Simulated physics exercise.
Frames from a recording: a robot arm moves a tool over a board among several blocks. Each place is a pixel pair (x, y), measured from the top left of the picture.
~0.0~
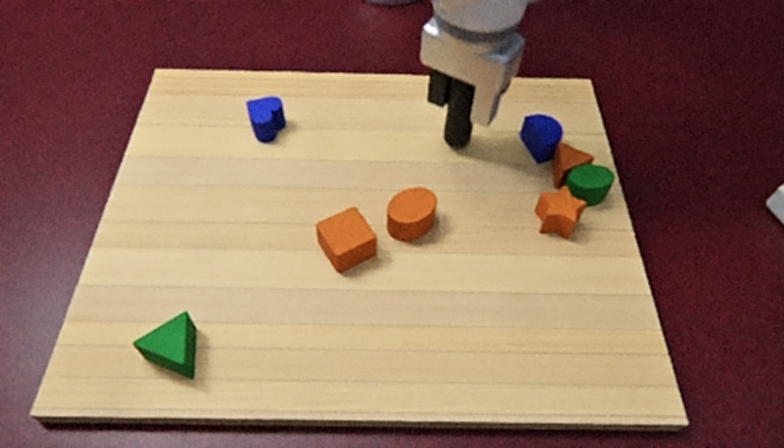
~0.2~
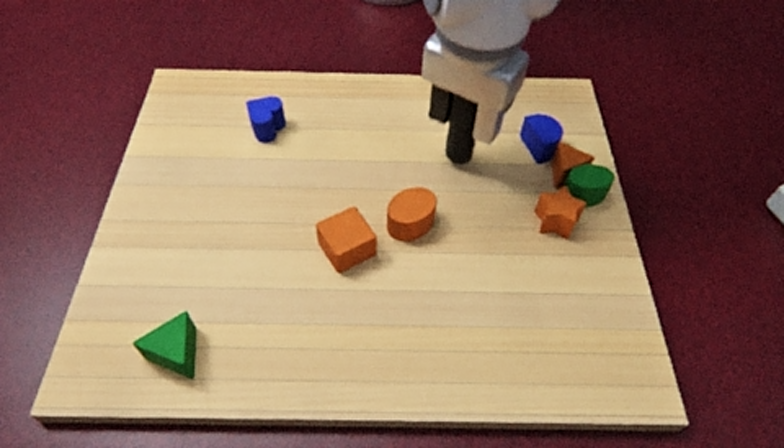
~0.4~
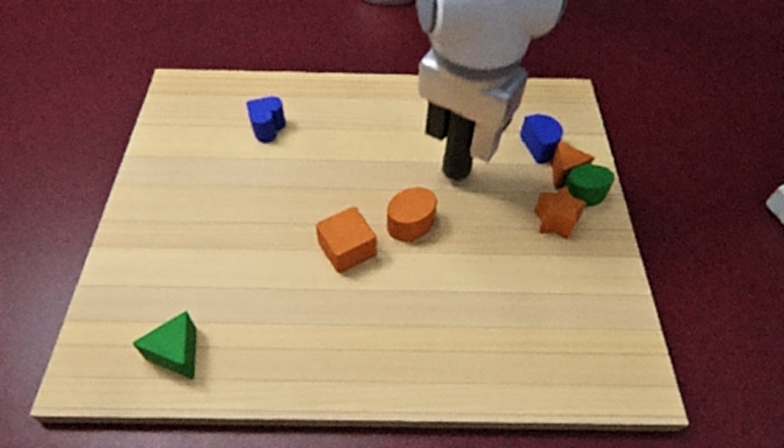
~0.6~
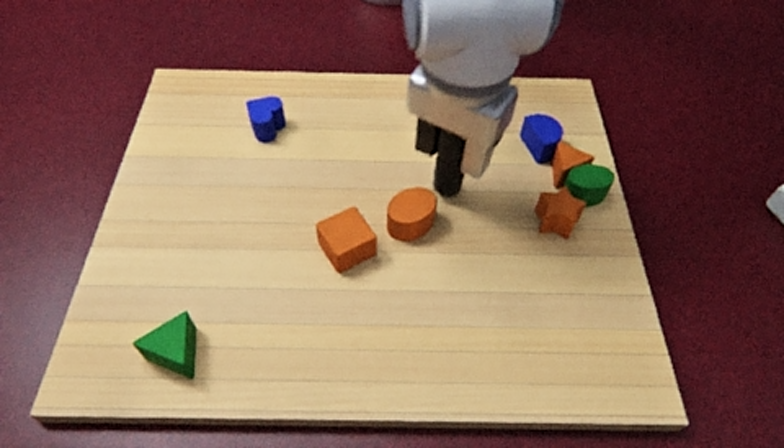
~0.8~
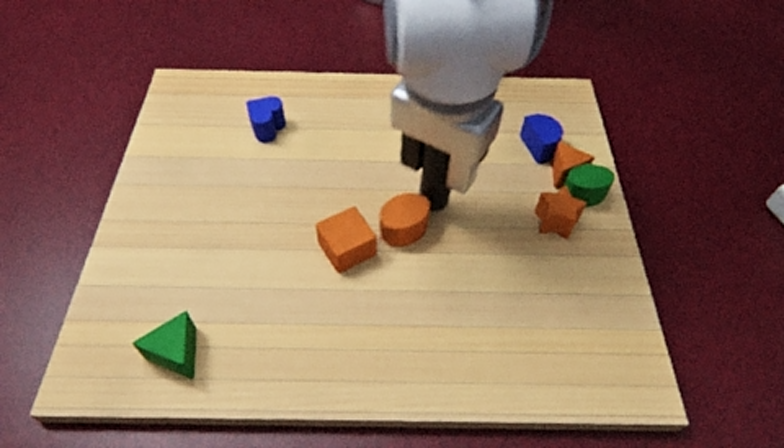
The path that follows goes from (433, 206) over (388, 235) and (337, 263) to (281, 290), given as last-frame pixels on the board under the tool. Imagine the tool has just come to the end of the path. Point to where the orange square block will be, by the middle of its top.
I think it will end close to (242, 255).
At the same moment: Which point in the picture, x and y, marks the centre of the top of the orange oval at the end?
Located at (346, 285).
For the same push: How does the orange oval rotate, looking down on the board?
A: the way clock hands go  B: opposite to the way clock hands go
It's B.
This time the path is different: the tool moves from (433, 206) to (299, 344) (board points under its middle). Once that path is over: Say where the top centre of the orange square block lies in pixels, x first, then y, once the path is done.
If I read the scene right, the answer is (321, 239).
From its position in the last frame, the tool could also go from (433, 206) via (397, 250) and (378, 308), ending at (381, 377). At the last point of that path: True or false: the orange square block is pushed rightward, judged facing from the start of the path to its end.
True
The first path, step by step. One third of the way, tool (387, 230); orange square block (323, 240), turned 50° clockwise; orange oval (366, 250), turned 30° anticlockwise.
Two thirds of the way, tool (335, 258); orange square block (290, 249), turned 45° clockwise; orange oval (348, 282), turned 100° anticlockwise.
At the end, tool (280, 285); orange square block (242, 255), turned 70° clockwise; orange oval (346, 285), turned 110° anticlockwise.
